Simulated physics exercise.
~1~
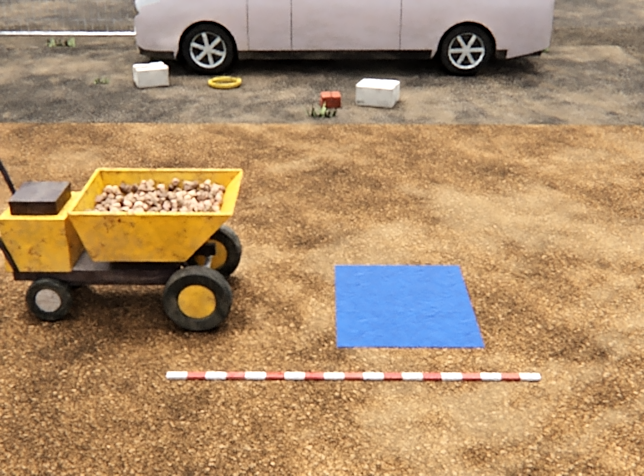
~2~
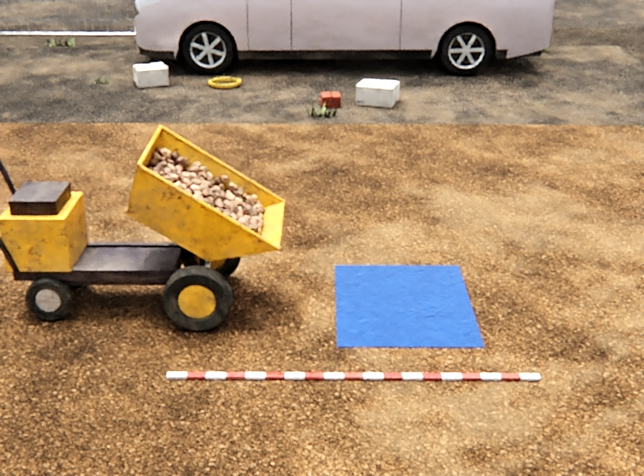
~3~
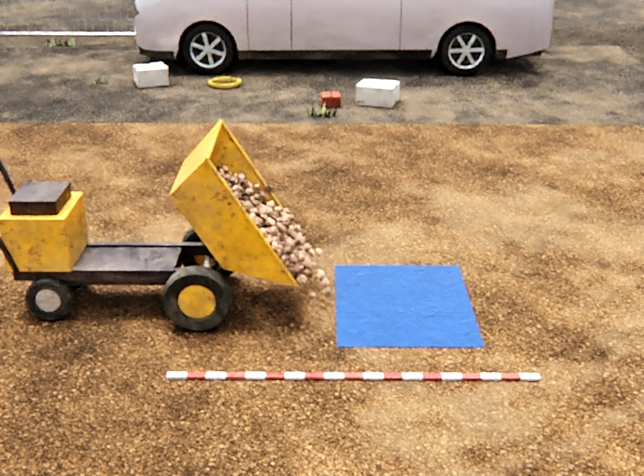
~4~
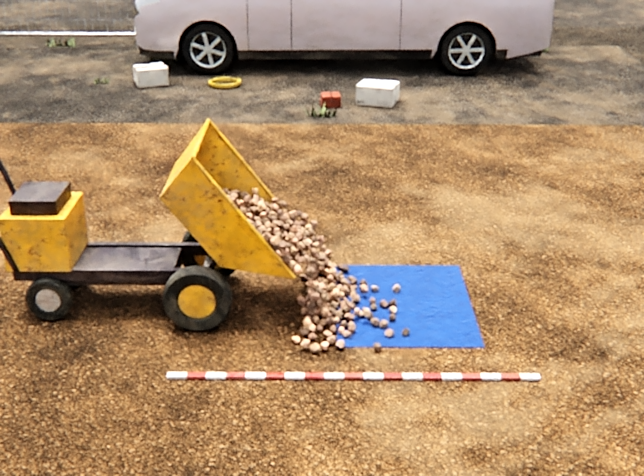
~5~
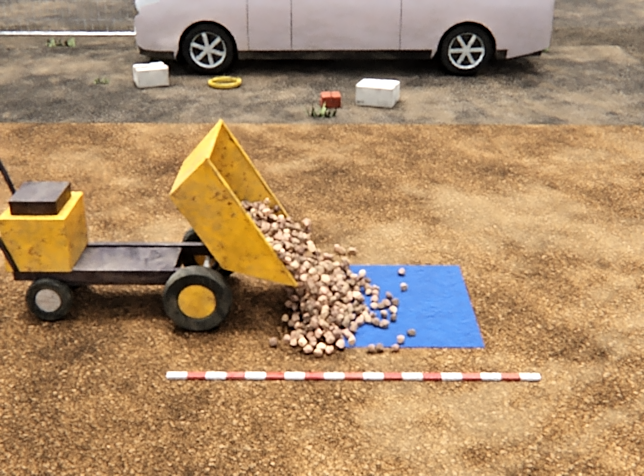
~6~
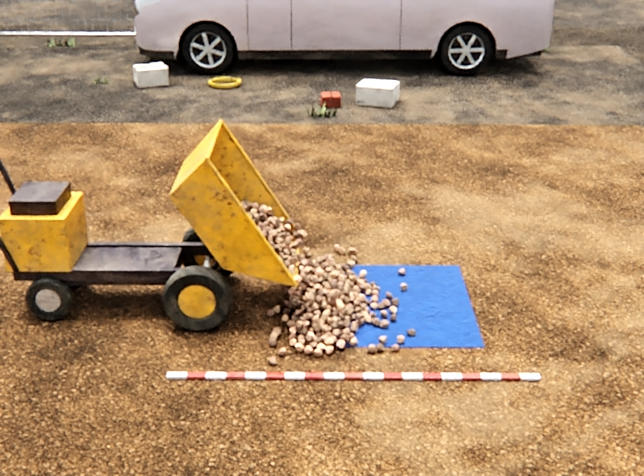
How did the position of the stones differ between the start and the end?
At the start the stones all lay in the level skip on the left. By the end they had spread lower and further right, with some still in the tipped skip and the rest heaped on the ground and the near edge of the blue sheet.
